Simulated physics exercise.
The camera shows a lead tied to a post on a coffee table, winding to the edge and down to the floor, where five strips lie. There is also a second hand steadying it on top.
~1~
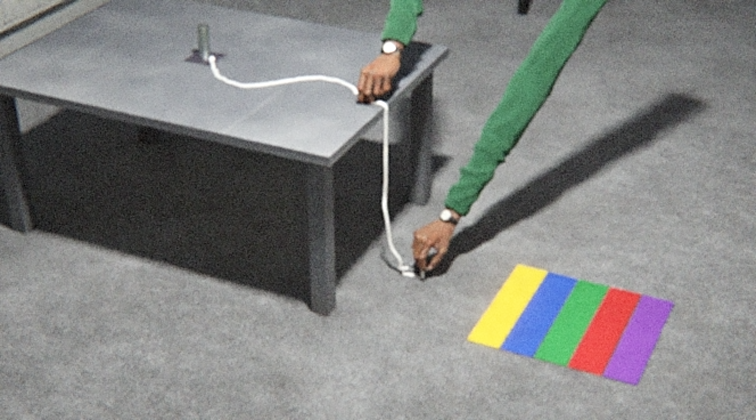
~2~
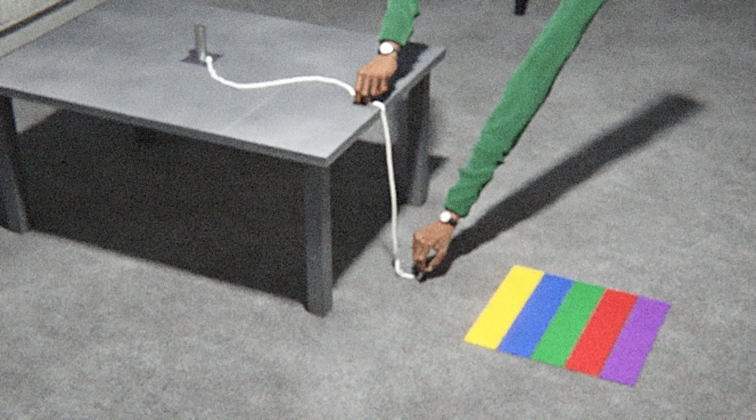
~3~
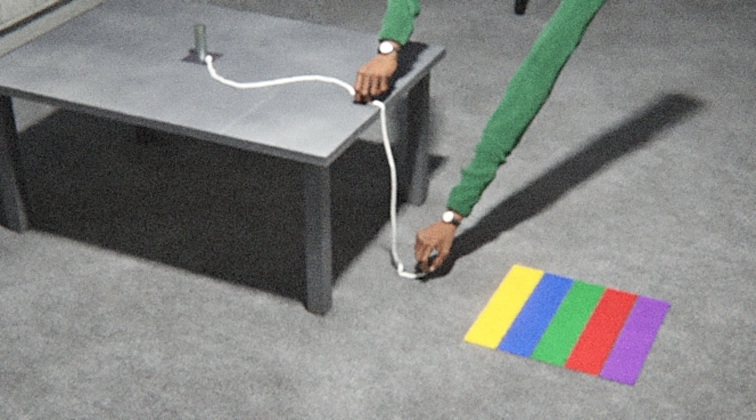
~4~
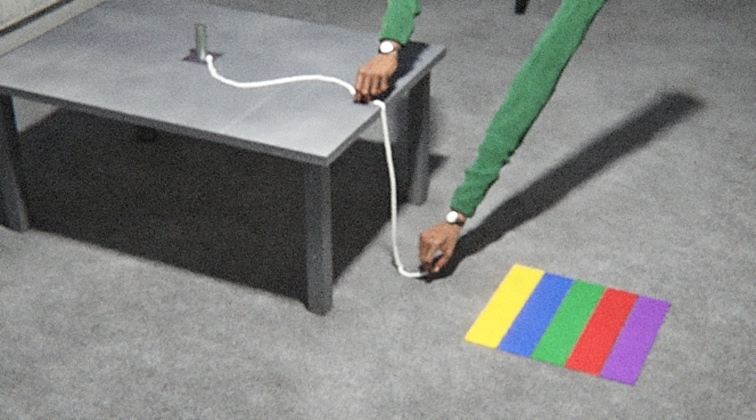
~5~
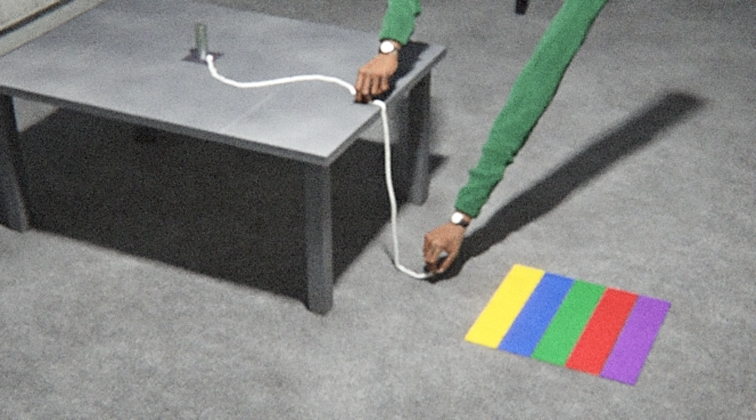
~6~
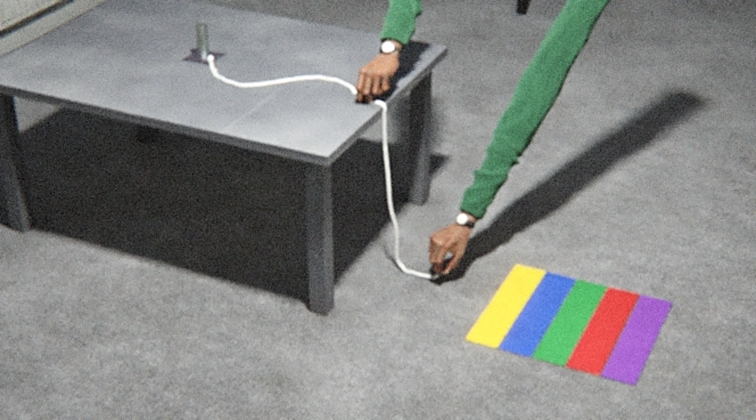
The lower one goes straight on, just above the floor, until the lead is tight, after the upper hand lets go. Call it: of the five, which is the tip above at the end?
The red strip.
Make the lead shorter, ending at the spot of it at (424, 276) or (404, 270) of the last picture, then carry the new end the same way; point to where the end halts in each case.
Roughly (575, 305), (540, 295).
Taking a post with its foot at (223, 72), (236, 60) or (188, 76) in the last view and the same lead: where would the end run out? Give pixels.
Places per try: (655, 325); (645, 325); (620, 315).
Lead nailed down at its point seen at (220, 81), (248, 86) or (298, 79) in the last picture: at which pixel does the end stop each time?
Estimated spots in sequence: (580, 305), (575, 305), (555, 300).
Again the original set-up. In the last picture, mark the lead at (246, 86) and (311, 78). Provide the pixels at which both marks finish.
Roughly (285, 76) for the first and (341, 91) for the second.
Soon after, end near (538, 296); over blue.
After that, end near (582, 307); over green.
At the stop, end near (607, 313); over red. It gets as far as the red strip.
